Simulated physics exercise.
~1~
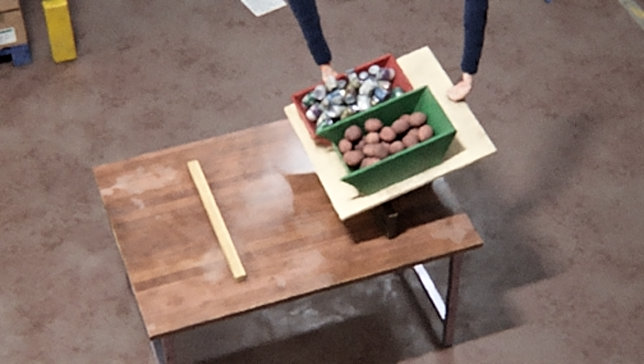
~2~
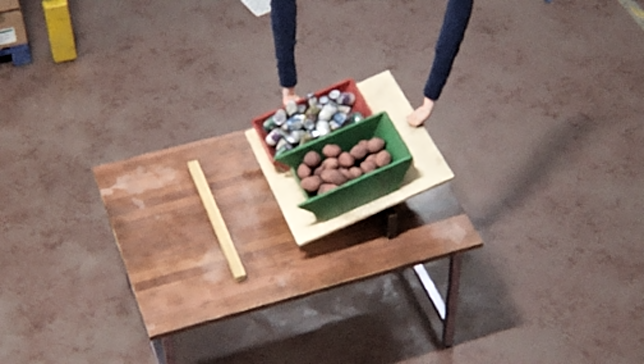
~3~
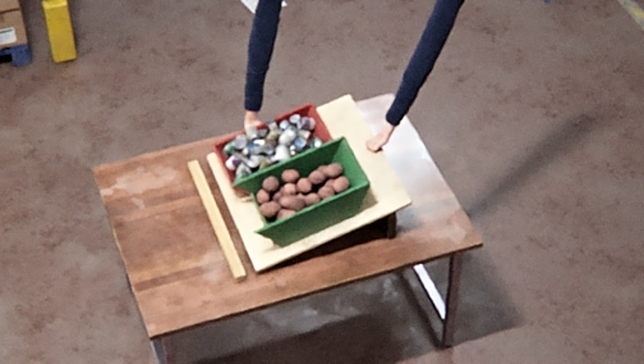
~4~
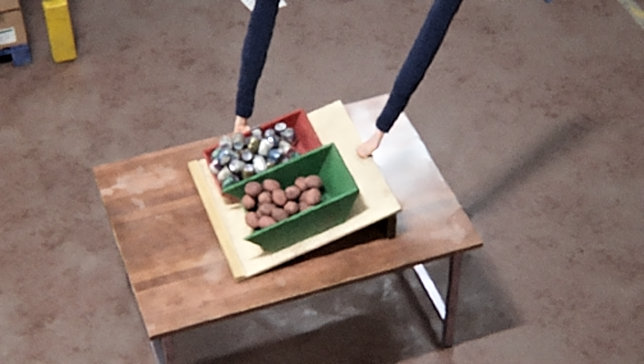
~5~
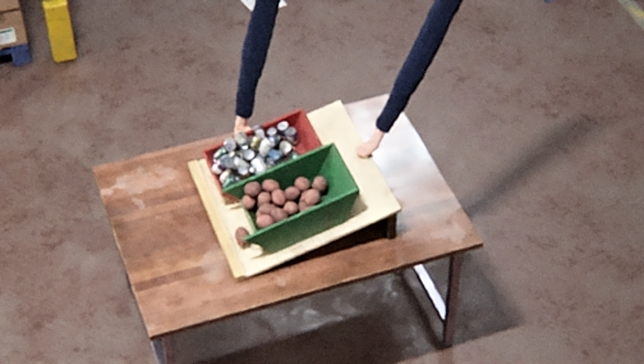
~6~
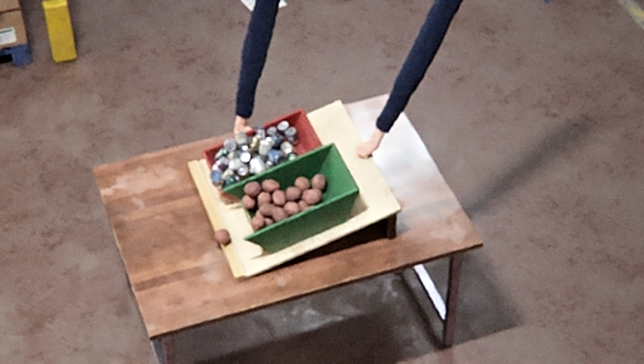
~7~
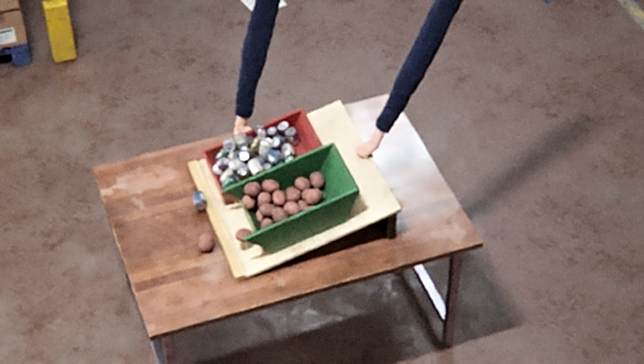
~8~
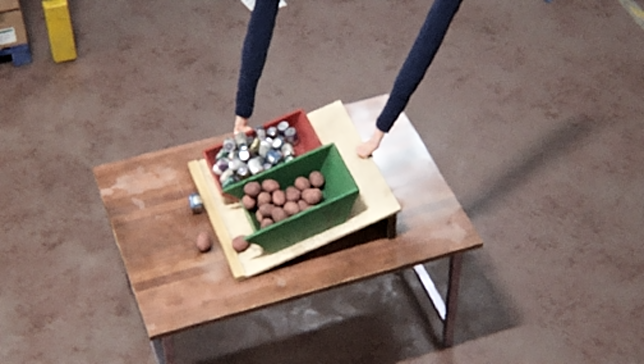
Two hands swept a tilted board carrying a green tub of red potatoes and a red tub of mini cans down across a wooden table until it stopped abruptly, and a potato and a can tumbled out onto the tabletop, with another potato left on the board's edge.
